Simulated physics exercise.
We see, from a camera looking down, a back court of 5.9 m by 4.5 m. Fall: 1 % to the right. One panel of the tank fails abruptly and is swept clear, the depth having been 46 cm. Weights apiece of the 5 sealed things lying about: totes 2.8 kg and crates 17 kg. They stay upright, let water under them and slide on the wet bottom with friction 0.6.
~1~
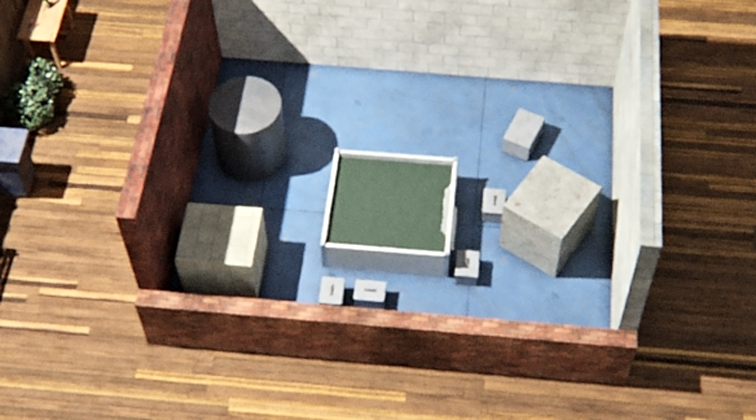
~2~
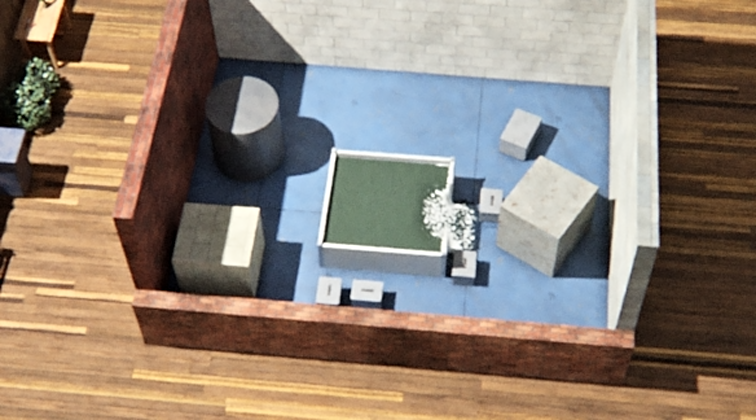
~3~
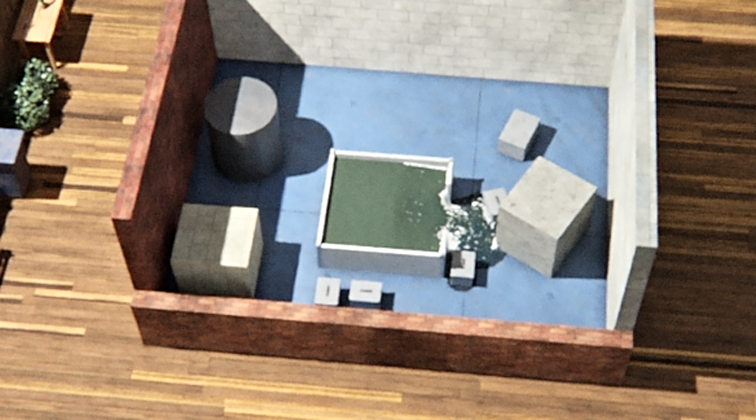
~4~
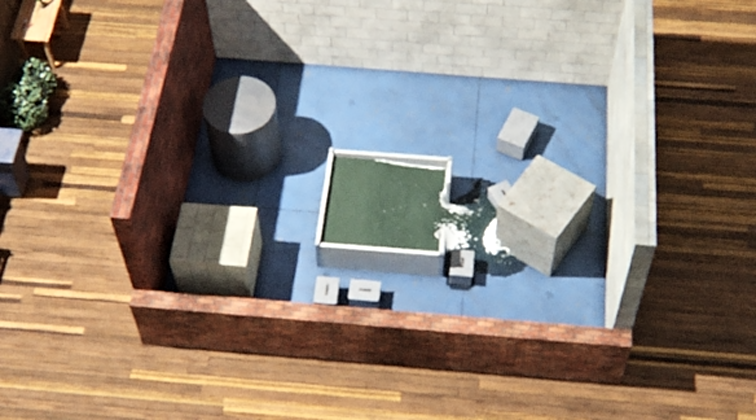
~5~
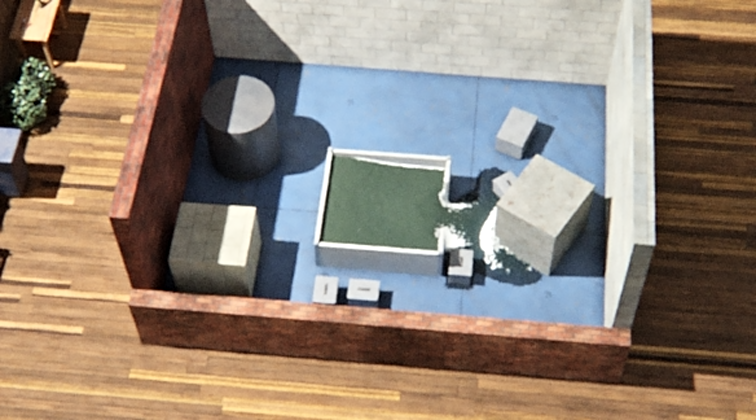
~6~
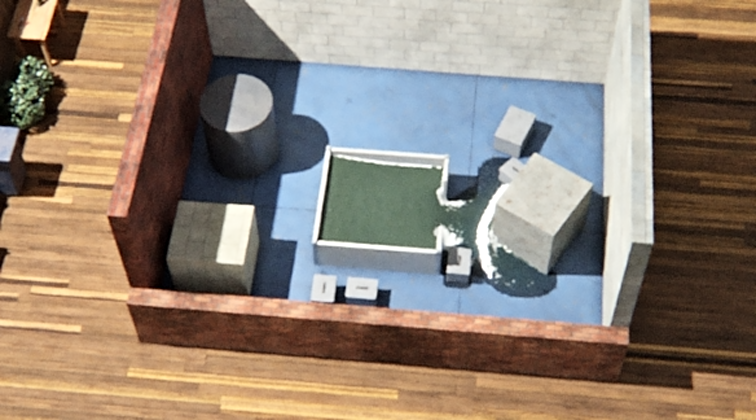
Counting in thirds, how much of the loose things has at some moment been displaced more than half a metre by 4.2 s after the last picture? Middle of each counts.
The tally will land in the middle bracket.
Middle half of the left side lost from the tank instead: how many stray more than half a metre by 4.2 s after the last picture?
The count would be 2.
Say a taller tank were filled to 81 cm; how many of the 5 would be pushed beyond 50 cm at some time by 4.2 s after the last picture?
4.
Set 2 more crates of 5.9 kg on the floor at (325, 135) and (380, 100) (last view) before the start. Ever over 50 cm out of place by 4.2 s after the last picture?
In turn: Less, short of it.
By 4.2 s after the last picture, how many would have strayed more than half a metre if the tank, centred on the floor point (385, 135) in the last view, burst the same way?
Result: 2 of them.
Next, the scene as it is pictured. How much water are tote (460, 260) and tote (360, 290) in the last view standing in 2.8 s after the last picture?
1 and 1 cm.
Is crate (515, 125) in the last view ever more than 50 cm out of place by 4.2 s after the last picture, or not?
Verdict: Exceeding.
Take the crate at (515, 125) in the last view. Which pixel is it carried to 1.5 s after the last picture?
It ends up close to (515, 88).
Then, 0.4 s after the last picture 1 of 5 are over 50 cm from their spots; 1 afloat.
Then, 1.5 s after the last picture 2 of 5 are over 50 cm from their spots; 1 afloat.
Then, 2.8 s after the last picture 2 of 5 are over 50 cm from their spots; 1 afloat.
Then, 4.2 s after the last picture 2 of 5 are over 50 cm from their spots, and 2 have been at some point; 1 afloat.
